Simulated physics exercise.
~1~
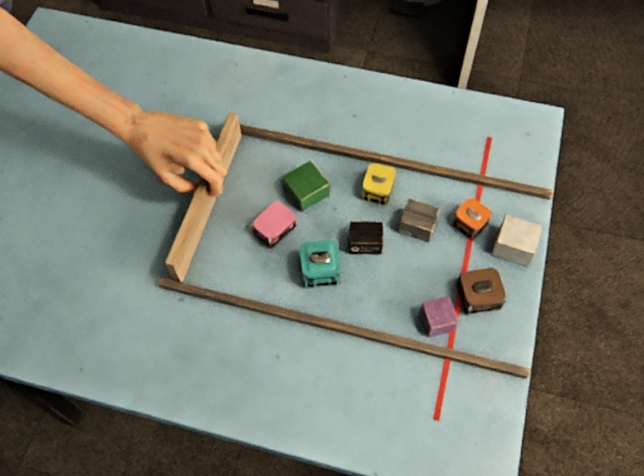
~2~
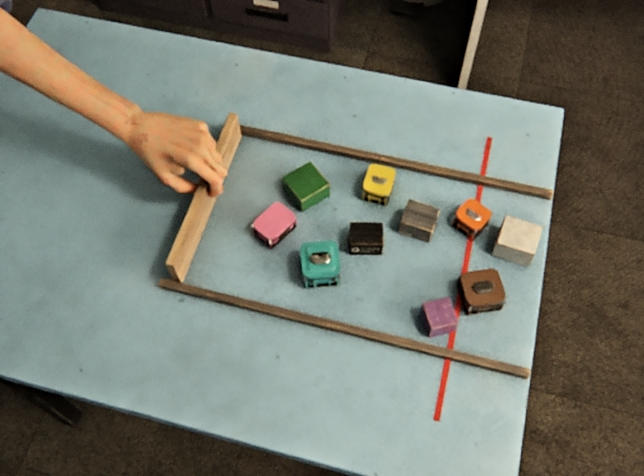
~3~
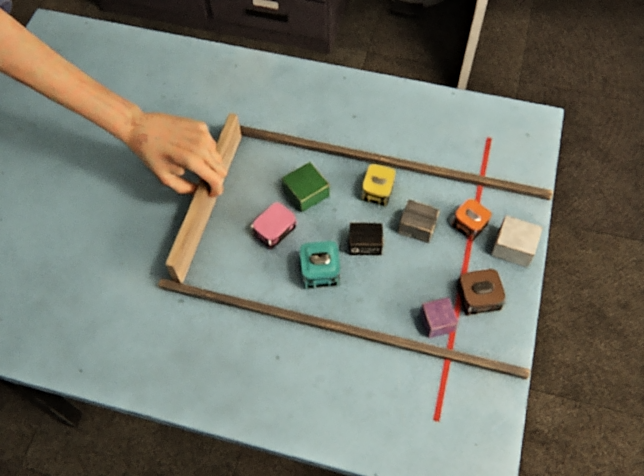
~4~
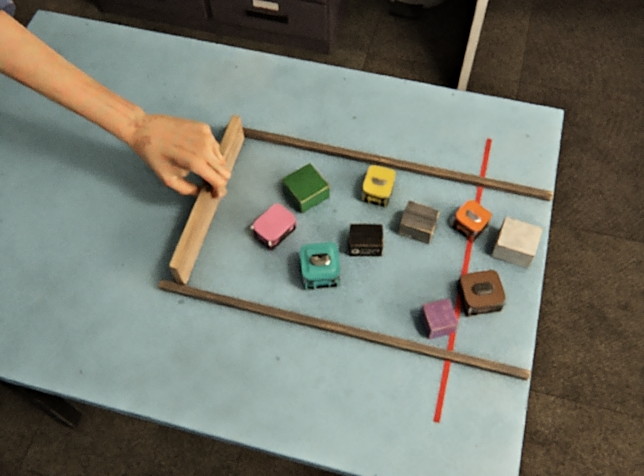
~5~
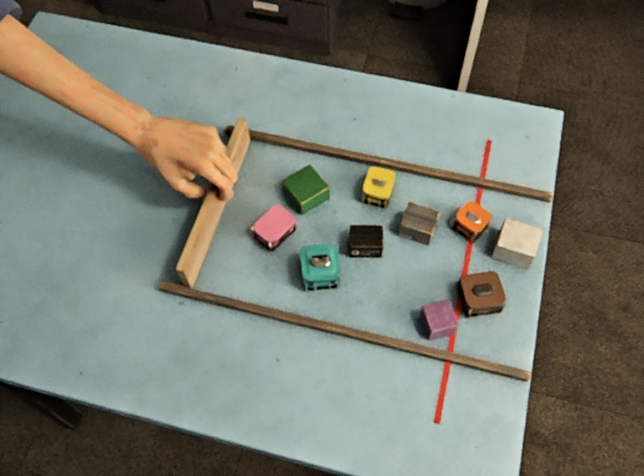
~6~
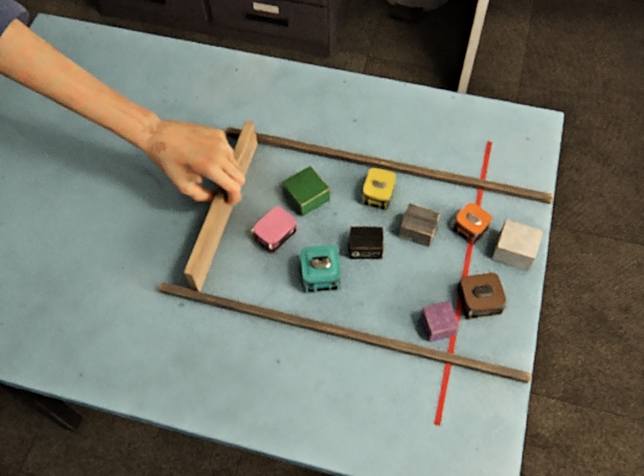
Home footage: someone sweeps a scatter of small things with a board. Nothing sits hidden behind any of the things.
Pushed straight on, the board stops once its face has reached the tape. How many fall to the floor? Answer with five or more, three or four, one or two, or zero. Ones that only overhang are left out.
The count that falls is one or two.
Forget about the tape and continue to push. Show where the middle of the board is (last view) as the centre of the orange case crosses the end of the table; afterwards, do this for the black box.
(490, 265) and then (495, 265), give or take.
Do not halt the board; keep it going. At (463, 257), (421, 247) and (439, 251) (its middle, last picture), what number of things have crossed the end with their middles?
Respectively, 1, 0 and 0.
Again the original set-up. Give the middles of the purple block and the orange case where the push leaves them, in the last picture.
You'll see the purple block at (503, 345), with the orange case at (526, 229).
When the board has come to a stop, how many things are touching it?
Total: 4.
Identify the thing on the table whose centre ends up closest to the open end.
Brown case ends nearest.
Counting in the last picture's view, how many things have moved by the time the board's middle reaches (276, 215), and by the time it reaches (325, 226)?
Counts: 2 and 5.
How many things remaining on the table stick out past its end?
Overhang count: 1.
Soon after, none off yet; white block at rest near (517, 245); brown case at rest near (481, 296); orange case at rest near (472, 223).
After that, none off yet; white block moving near (525, 247); brown case displaced about its own width near (507, 307); orange case displaced about its own width near (491, 222).
In the end, the number that fall off is one or two; gone, white block.
